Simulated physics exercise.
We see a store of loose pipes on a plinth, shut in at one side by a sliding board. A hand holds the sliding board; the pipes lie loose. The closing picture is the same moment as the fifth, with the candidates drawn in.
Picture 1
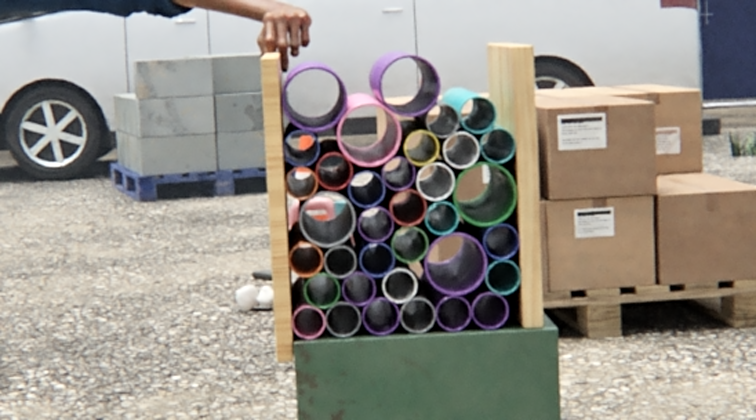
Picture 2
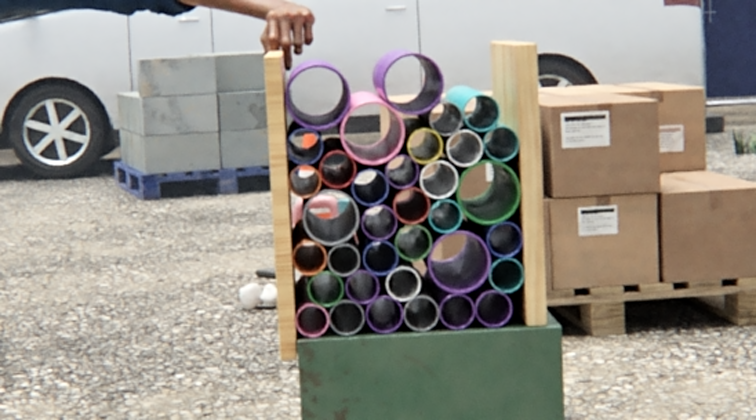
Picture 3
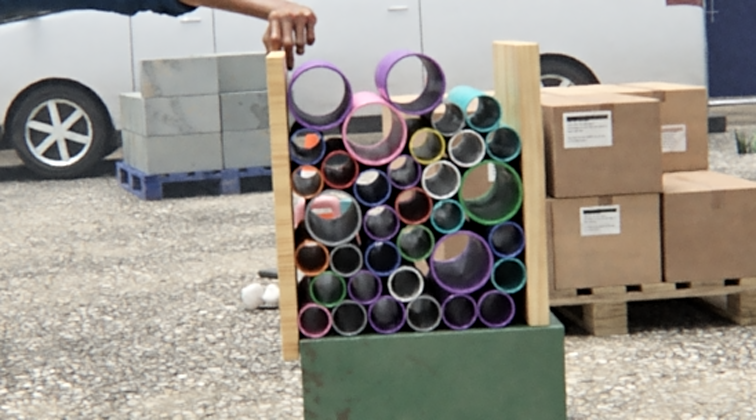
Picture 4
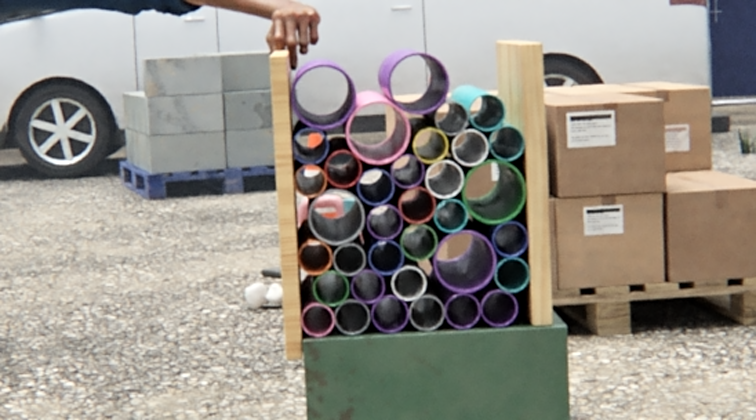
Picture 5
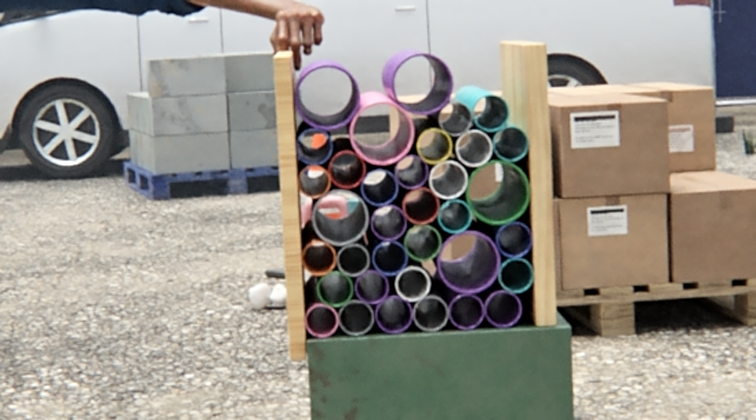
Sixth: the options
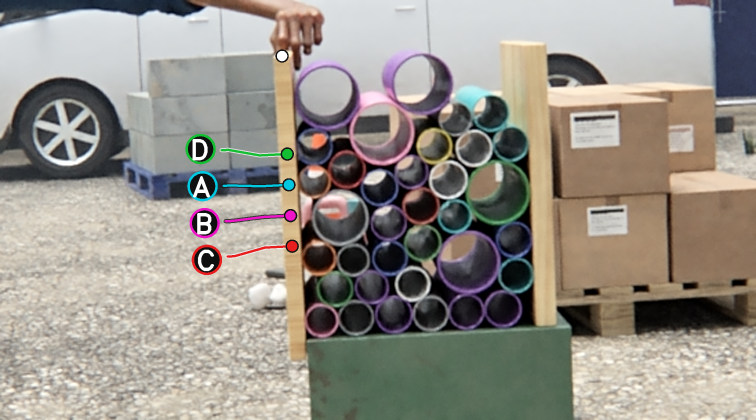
The whole view shifts very slightly, carrying everything a little to the right together, while a hand rests on top of the left wooden board. Colourful pipes of mixed sizes stay stacked between the two boards on a green plinth, and neither the hand, the board nor the pipes visibly move against one another.
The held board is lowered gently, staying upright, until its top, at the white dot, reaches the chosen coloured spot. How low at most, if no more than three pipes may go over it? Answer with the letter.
Stop at A.
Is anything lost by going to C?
At C: Yes.
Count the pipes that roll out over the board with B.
At B the number is six.
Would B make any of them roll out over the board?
Yes.
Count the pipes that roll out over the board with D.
The count is none.
On the marked copy, A at (289, 185); B at (290, 216); C at (292, 246); D at (287, 154); the white dot at (282, 56).
Taking A. A third of the way, top of the board (294, 115).
Two thirds of the way, top of the board (298, 182).
When it is over, top of the board (298, 184), two out over the board.
As for the rest, B more than three out over the board; C more than three out over the board; D none out over the board.
